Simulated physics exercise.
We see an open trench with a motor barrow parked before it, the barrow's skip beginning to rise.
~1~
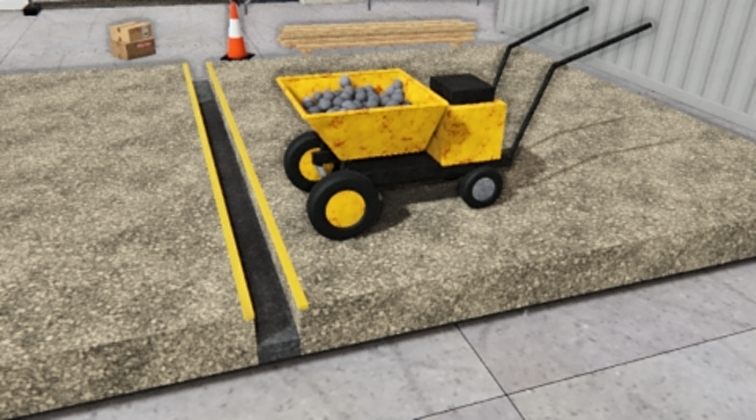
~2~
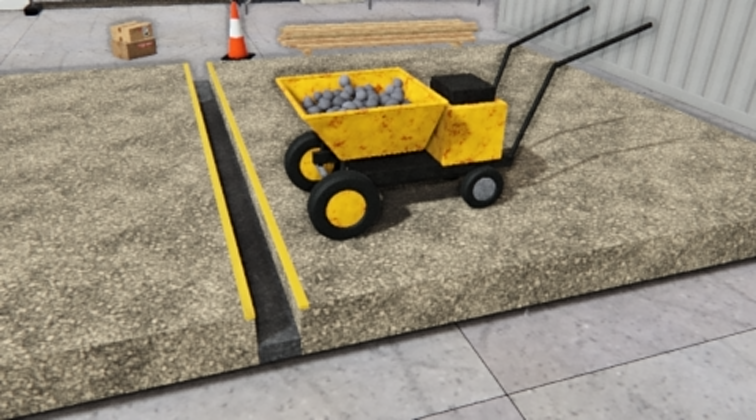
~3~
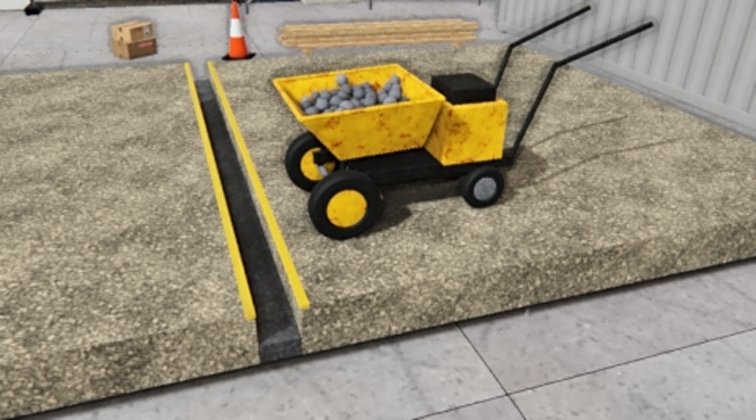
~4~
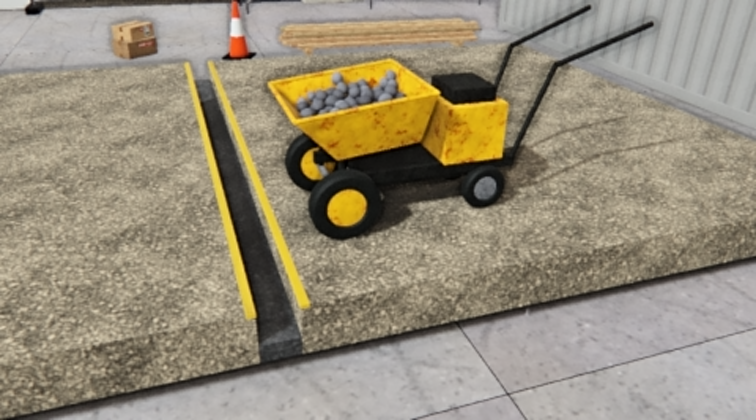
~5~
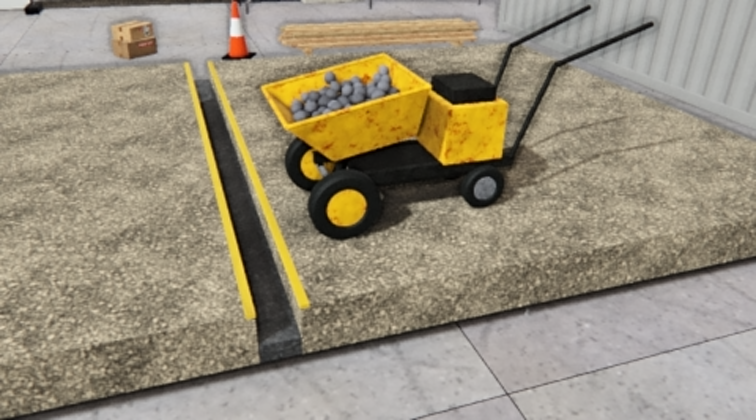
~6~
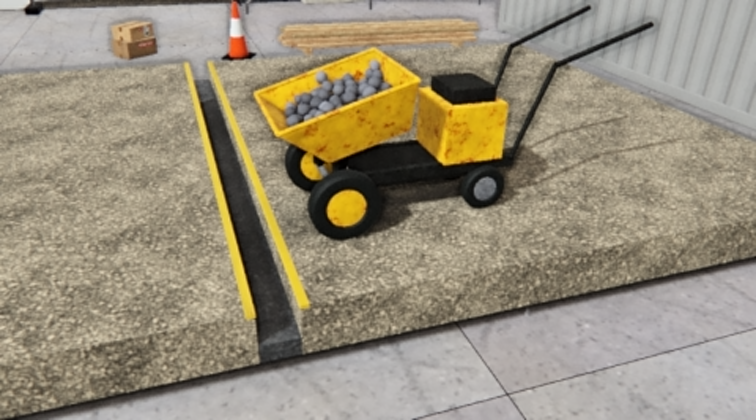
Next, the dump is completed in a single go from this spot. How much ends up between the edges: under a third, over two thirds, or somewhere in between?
Under a third.
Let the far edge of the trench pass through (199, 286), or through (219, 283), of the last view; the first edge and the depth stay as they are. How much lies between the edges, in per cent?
The first gives 80 %, the second 50 %.
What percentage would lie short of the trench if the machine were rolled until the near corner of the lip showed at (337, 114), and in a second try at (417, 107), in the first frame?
That works out to 0 per cent for the first position and 60 per cent for the second.
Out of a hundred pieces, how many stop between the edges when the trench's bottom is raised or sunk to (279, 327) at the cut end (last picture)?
0 %.
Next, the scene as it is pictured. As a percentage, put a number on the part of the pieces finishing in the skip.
Close to 15 in a hundred.
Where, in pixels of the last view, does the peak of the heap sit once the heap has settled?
Near (195, 213).
Just after the last frame, skip tipped steeply; every one in the skip.
A moment on, skip tipped right over; the larger part in the skip; roughly a quarter beyond it; just a few falling.
Further on, skip tipped right over; roughly a quarter in the skip; the larger part beyond it.
When it is over, skip tipped right over; about a tenth in the skip; just a few in or heaped over the trench; the larger part beyond it.
